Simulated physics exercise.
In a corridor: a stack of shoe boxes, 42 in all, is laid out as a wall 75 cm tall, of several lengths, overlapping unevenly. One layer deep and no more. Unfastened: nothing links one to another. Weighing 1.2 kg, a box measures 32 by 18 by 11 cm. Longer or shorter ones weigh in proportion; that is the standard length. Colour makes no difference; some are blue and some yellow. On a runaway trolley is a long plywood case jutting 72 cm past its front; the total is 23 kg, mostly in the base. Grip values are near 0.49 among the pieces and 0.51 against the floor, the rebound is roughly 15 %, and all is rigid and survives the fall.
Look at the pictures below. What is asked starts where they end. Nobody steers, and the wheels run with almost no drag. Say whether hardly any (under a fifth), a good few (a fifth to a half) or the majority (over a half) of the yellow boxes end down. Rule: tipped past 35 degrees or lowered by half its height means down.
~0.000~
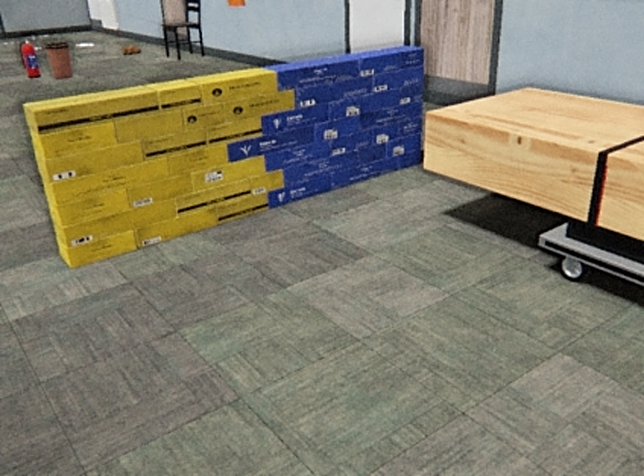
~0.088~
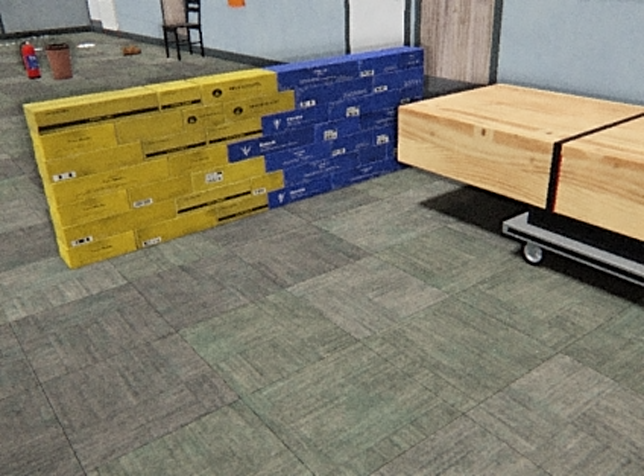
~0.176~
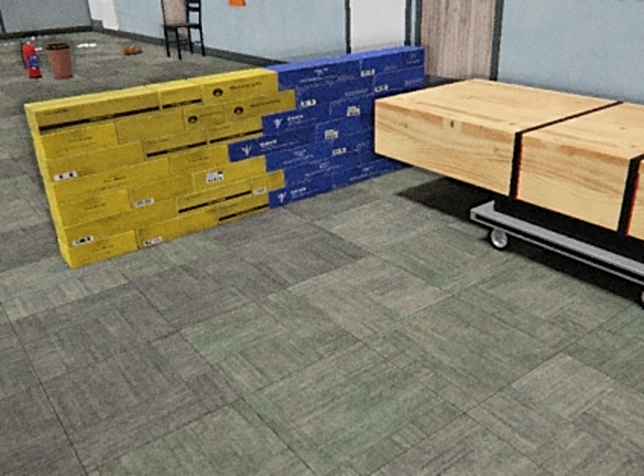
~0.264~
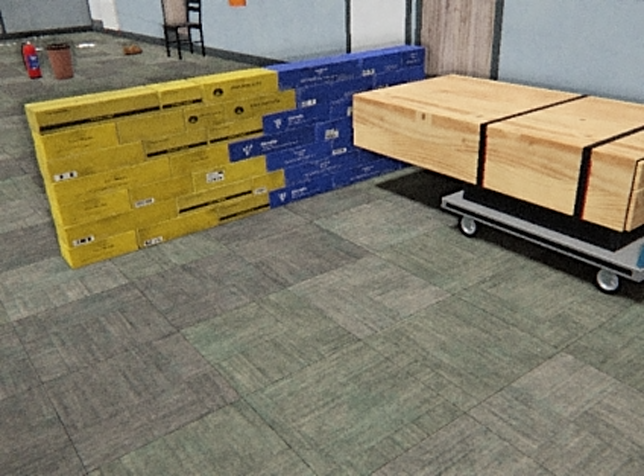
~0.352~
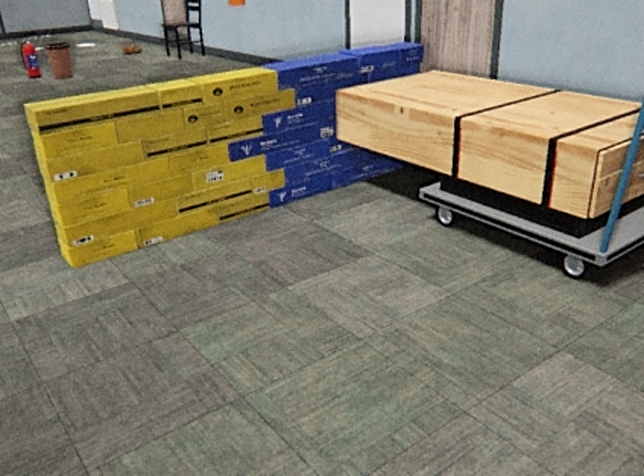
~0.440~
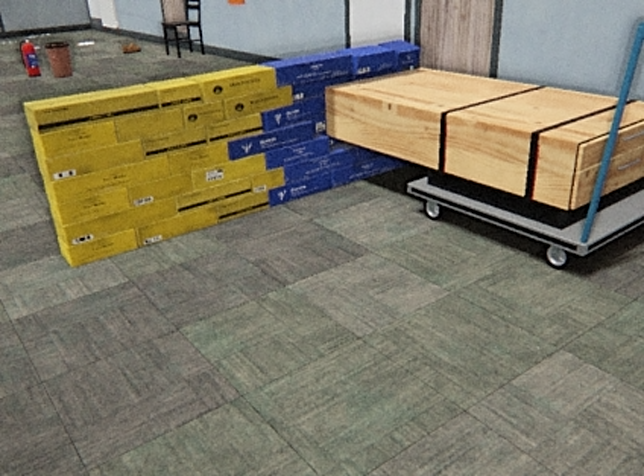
Hardly any of them end down.
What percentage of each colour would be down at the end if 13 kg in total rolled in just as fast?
The split would be yellow 10, then blue 60 per cent.
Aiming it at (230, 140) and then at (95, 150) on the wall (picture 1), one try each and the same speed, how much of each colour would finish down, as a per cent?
For yellow it's 80 then 70 per cent, for blue 50 then 0 per cent.
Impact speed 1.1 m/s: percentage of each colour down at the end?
The yellow would finish 0 in a hundred down, the blue 0 in a hundred.
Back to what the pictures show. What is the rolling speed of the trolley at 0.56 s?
0.8 m/s, roughly.
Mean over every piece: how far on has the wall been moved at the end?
It works out to near 25 cm.
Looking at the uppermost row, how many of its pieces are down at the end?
Count: 4.
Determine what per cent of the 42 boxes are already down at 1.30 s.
35 %.
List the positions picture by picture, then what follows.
In the first frame (each place is the centre of the face we see best), load (434, 132) 68 cm short of the wall; top yellow box (100, 113); top blue box (320, 75); all as stacked.
Load (406, 125) 49 cm short of the wall; top yellow box (100, 113), in the second frame.
Load (382, 118) 30 cm short of the wall; top yellow box (101, 113), in the third frame.
Load (360, 112) 11 cm short of the wall; top yellow box (102, 113), in the fourth frame.
Load (342, 106) 45 mm into the wall's line; top yellow box (101, 112); 12 have shifted, in the fifth frame.
Load (332, 103) 14 cm into the wall's line; top yellow box (100, 111); top blue box (316, 71) moved 35 mm; steepest lean 13°, the box at (409, 59); 16 have shifted, in the sixth frame.
By 0.56 s, load 24 cm past the wall's line, still rolling; none of the 21 yellow boxes down (6 of 42 in all colours); top yellow box unmoved; top blue box tilted 4°.
By 0.82 s, load 44 cm past the wall's line, still rolling; 2 of the 21 yellow boxes down (15 of 42 in all colours); top yellow box unmoved; top blue box tilted 49°, 9 cm lower.
By 1.30 s, load 77 cm past the wall's line, still rolling; 2 of the 21 yellow boxes down (15 of 42 in all colours); top yellow box unmoved; top blue box upside down.
When it is over (2.9 s), load 82 cm past the wall's line, stopped; 2 of the 21 yellow boxes down (16 of 42 in all colours); top yellow box unmoved; top blue box upside down. That is 10 per cent. In pixels of the last frame, middles, top yellow box near (94, 108), top blue box near (250, 124).
